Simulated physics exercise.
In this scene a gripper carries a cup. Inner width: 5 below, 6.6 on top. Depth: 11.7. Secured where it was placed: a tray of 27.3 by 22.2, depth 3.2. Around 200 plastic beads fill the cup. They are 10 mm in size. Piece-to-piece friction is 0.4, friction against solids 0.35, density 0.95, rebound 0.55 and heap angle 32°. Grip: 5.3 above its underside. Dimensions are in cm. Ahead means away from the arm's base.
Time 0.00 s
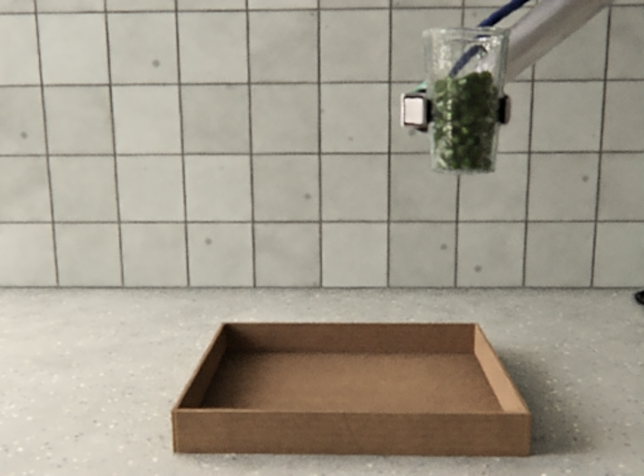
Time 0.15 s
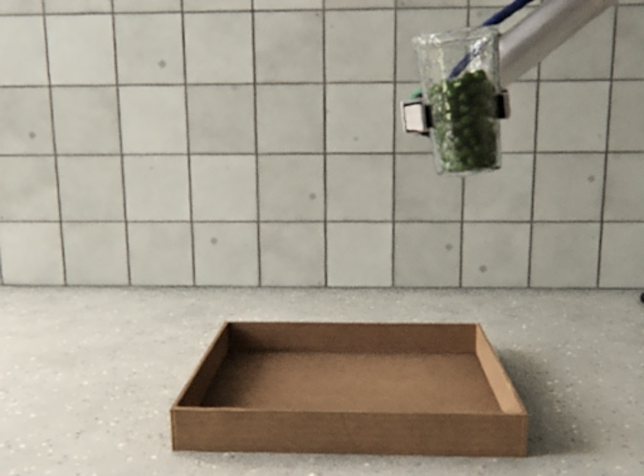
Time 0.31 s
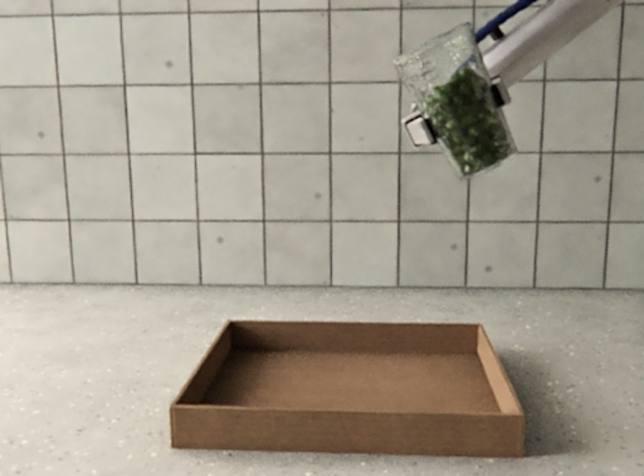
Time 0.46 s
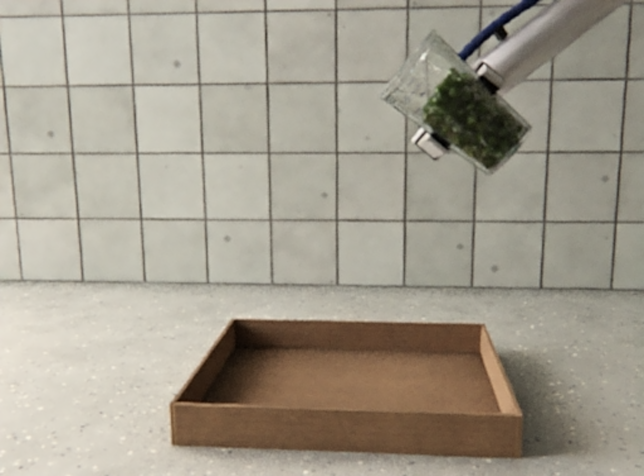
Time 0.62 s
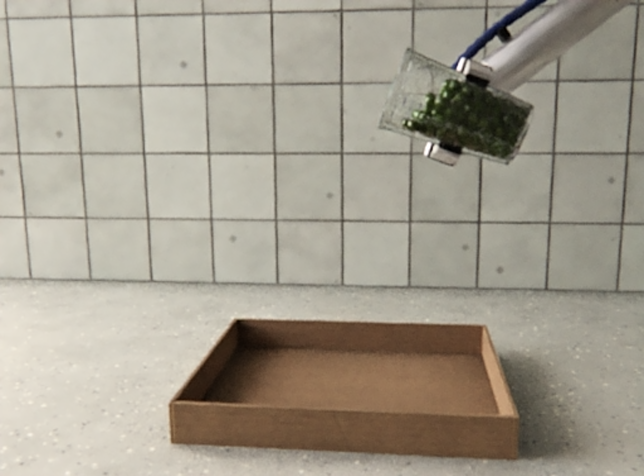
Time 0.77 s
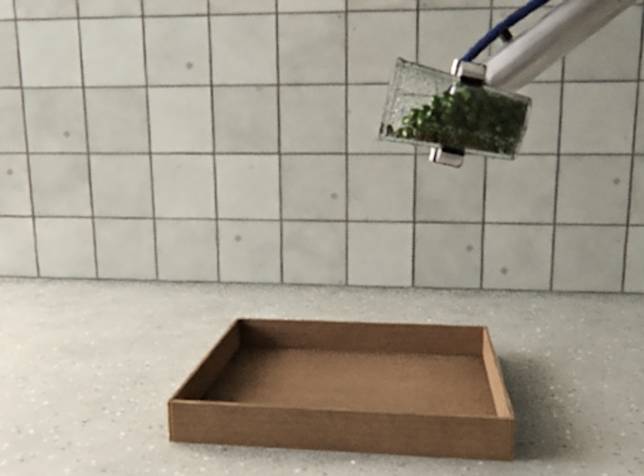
A gripper holding a clear cup of green beads tilts it leftward above a brown tray, the beads shifting toward the rim.
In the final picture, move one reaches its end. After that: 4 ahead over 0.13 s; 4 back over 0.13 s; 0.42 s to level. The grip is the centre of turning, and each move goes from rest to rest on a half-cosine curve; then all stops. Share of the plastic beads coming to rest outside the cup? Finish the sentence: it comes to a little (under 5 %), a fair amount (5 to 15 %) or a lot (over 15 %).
It comes to a lot.
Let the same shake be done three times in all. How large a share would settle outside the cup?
About 50 per cent, then.
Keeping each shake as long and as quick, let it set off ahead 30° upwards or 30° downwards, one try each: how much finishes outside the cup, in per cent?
Try one gives about 30 in a hundred, try two about 10 in a hundred.
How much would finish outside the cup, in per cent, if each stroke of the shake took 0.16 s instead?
Then about 15 per cent.
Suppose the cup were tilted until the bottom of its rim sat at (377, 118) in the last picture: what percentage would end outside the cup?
My estimate is some 10 per cent.
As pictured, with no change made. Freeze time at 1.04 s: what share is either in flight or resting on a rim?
It amounts to roughly 15 in a hundred.
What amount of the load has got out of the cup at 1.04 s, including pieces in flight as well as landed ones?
Share gone: Around 15 %.
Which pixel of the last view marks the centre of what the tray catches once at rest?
(329, 379).
By 1.04 s, tilted 77° forward, highest piece 28 above the table; 168 in the cup, 29 in flight or on a rim.
By 1.31 s, tilted 18° forward, highest piece 31 above the table; 151 in the cup, 35 in the tray, 1 on the table or floor, 10 in flight or on a rim.
By 1.65 s, level, highest piece 29 above the table; 151 in the cup, 43 in the tray, 3 on the table or floor.
By 2.70 s, level, highest piece 29 above the table; 151 in the cup, 43 in the tray, 3 on the table or floor.
Final count, 151 in the cup, 43 in the tray, 3 on the table or floor. That is 23 % outside the cup.
